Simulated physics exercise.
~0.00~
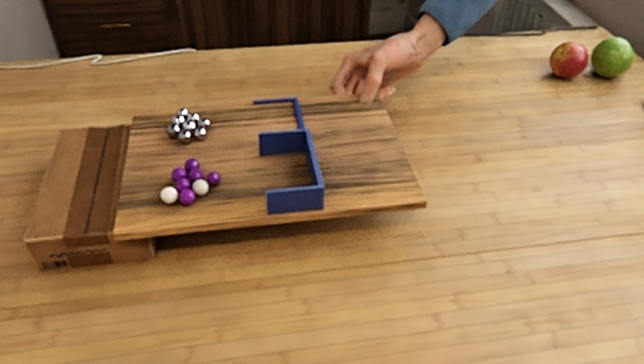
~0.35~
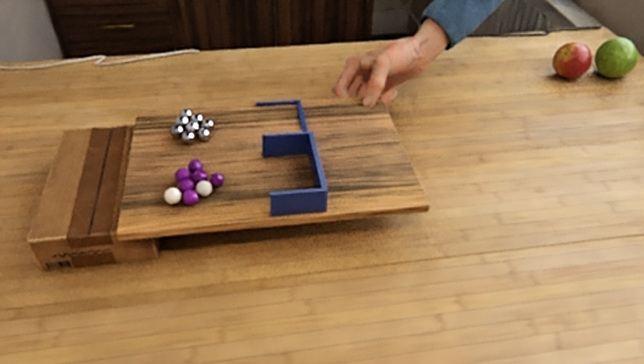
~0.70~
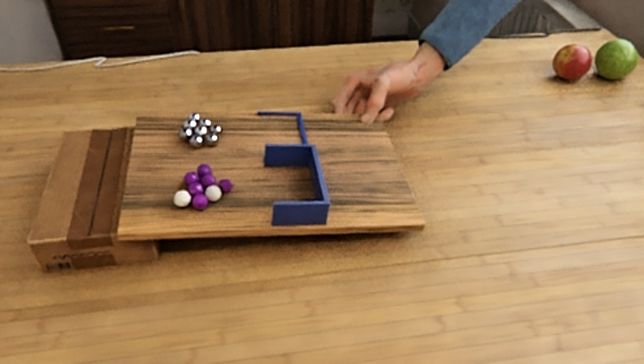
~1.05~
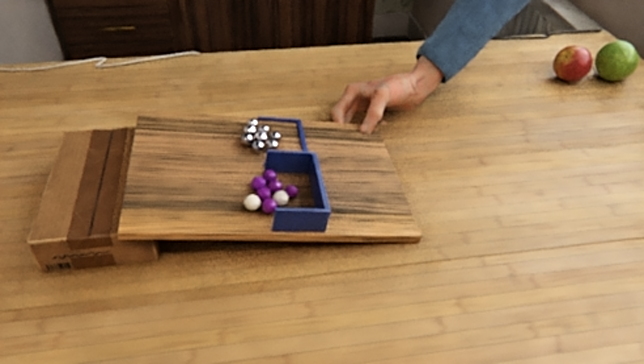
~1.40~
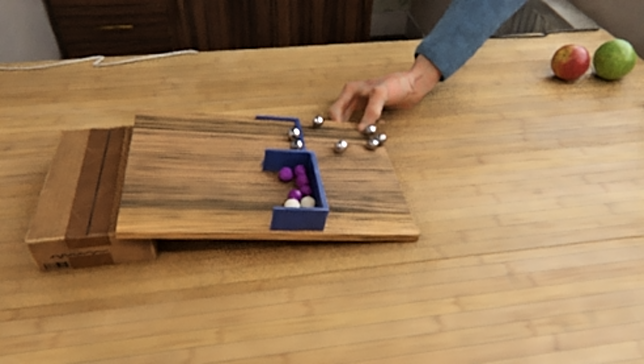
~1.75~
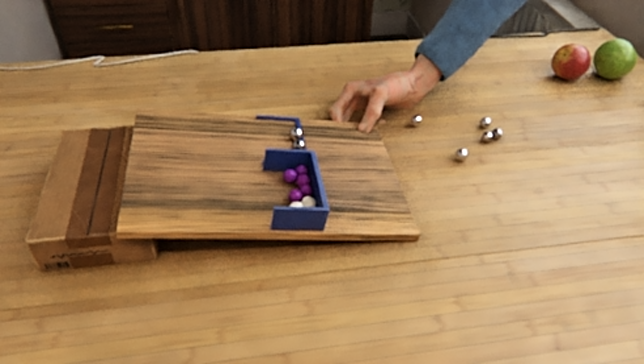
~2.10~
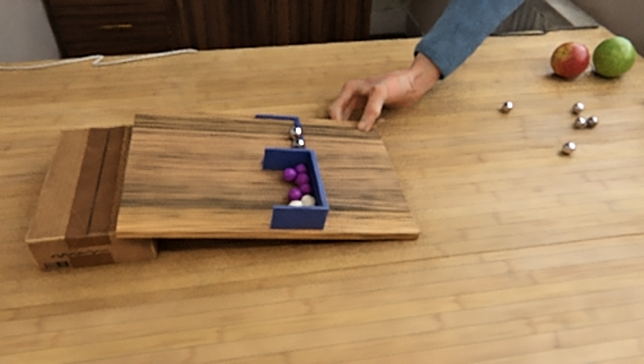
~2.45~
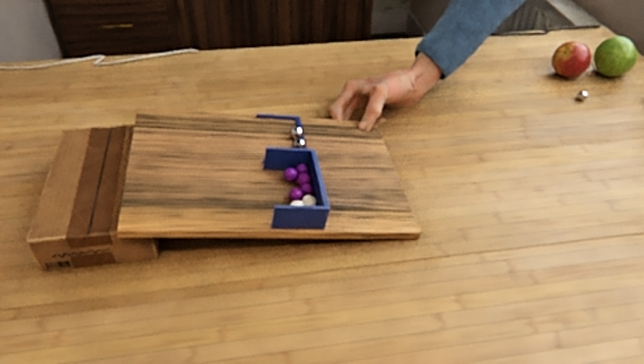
A hand lowered one end of a wooden board, and purple and white balls rolled right into a blue bracket and stayed there, while most of the shiny silver balls got past their blue bar and scattered across the table.
